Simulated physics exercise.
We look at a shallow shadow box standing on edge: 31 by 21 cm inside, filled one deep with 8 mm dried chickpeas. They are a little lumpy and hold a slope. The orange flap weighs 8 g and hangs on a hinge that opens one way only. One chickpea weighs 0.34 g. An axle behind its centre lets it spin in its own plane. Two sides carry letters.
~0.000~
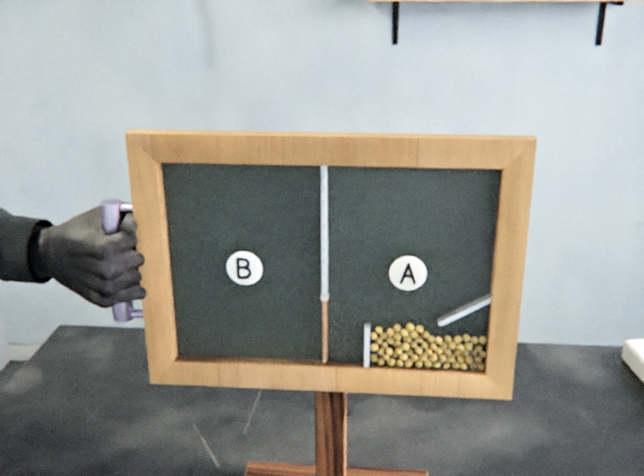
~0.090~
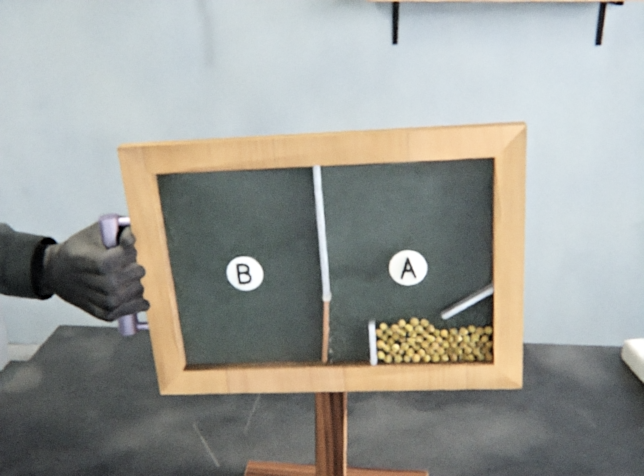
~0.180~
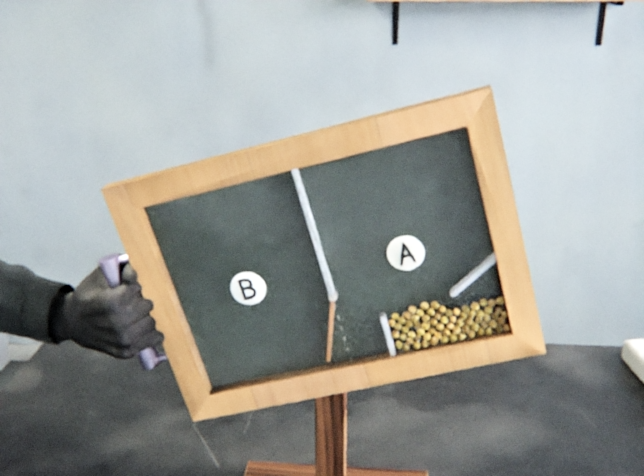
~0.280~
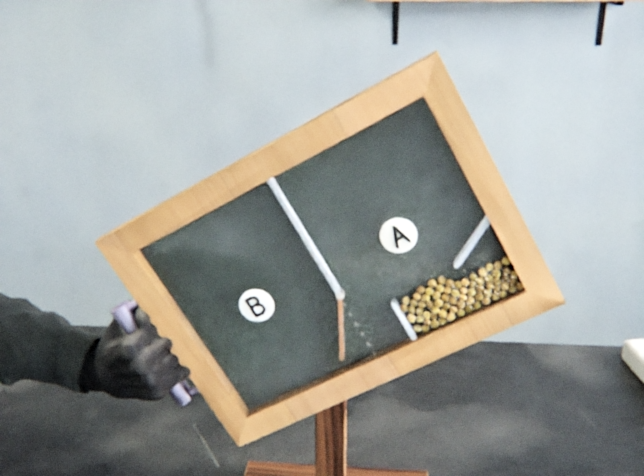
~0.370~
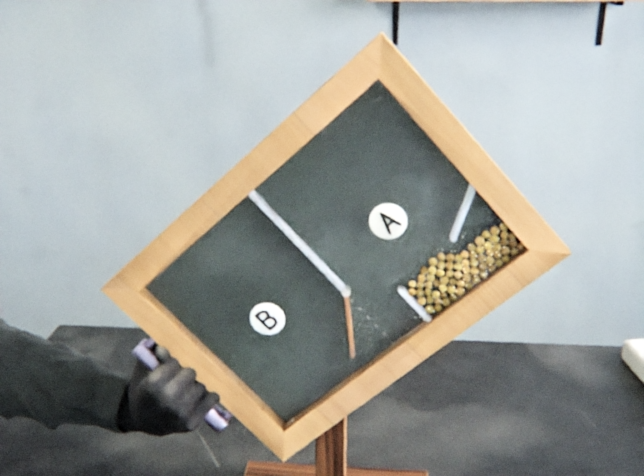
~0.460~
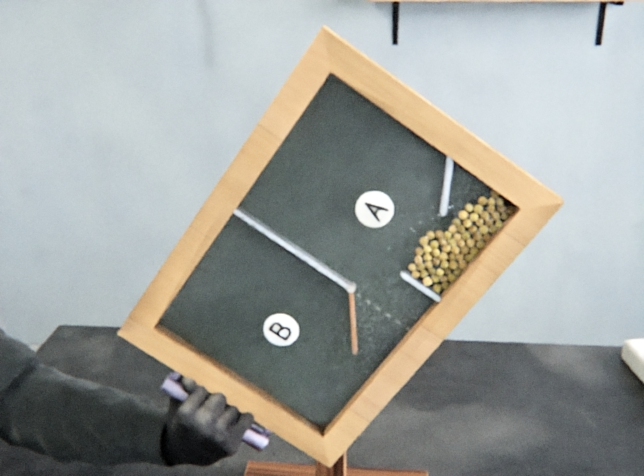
To begin with, a gloved hand holds the handle of a level, wood-framed box, with chickpeas resting at the lower right below the letter A. The hand pulls the handle downward, turning the box steeply anticlockwise, while the chickpeas stay bunched in their corner and the orange flap swings from the divider.
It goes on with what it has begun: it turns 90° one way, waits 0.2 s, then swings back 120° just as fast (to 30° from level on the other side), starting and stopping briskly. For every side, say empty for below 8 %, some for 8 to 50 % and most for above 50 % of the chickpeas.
A some, B most.
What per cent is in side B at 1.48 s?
Some 60 per cent.
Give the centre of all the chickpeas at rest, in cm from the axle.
Some 5 cm left and 8 cm below.
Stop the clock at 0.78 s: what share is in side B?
About 5 per cent.
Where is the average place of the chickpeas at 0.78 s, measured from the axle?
Some 6 cm right and 5 cm above.
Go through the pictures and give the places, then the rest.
Level; about 70 chickpeas; chickpeas' middle (426, 349); highest (410, 327); orange flap (325, 296); A (408, 273), B (244, 268), in the first picture.
Turned 4° anticlockwise; chickpeas' middle (432, 343); highest (415, 322), in the second picture.
Turned 16° anticlockwise; chickpeas' middle (447, 324); highest (501, 301); wall ends (332, 292), (453, 293), (383, 316), in the third picture.
Turned 30° anticlockwise; chickpeas' middle (459, 296); highest (506, 261); orange flap (340, 294), in the fourth picture.
Turned 42° anticlockwise; chickpeas' middle (463, 269); highest (504, 227), in the fifth picture.
Turned 55° anticlockwise; chickpeas' middle (458, 243); highest (495, 194); orange flap (351, 287) tilted 4°; A (375, 209), B (281, 330), in the sixth picture.
By 0.78 s, it stands 90° anticlockwise; the chickpeas' middle is 6 cm right of and 5 cm above the centre; A 95 %, B 5 %; orange flap open 86°.
By 1.48 s, it stands 29° anticlockwise; the chickpeas' middle is 1 cm left of and 10 cm below the centre; A 40 %, B 60 %; orange flap open 36°.
By 1.97 s, it stands 30° clockwise; the chickpeas' middle is 8 cm left of and 6 cm below the centre; A 35 %, B 65 %; orange flap open 21°.
At rest by 2.8 s, it stands 30° clockwise; A 40 %, B 60 %; orange flap open 16°.
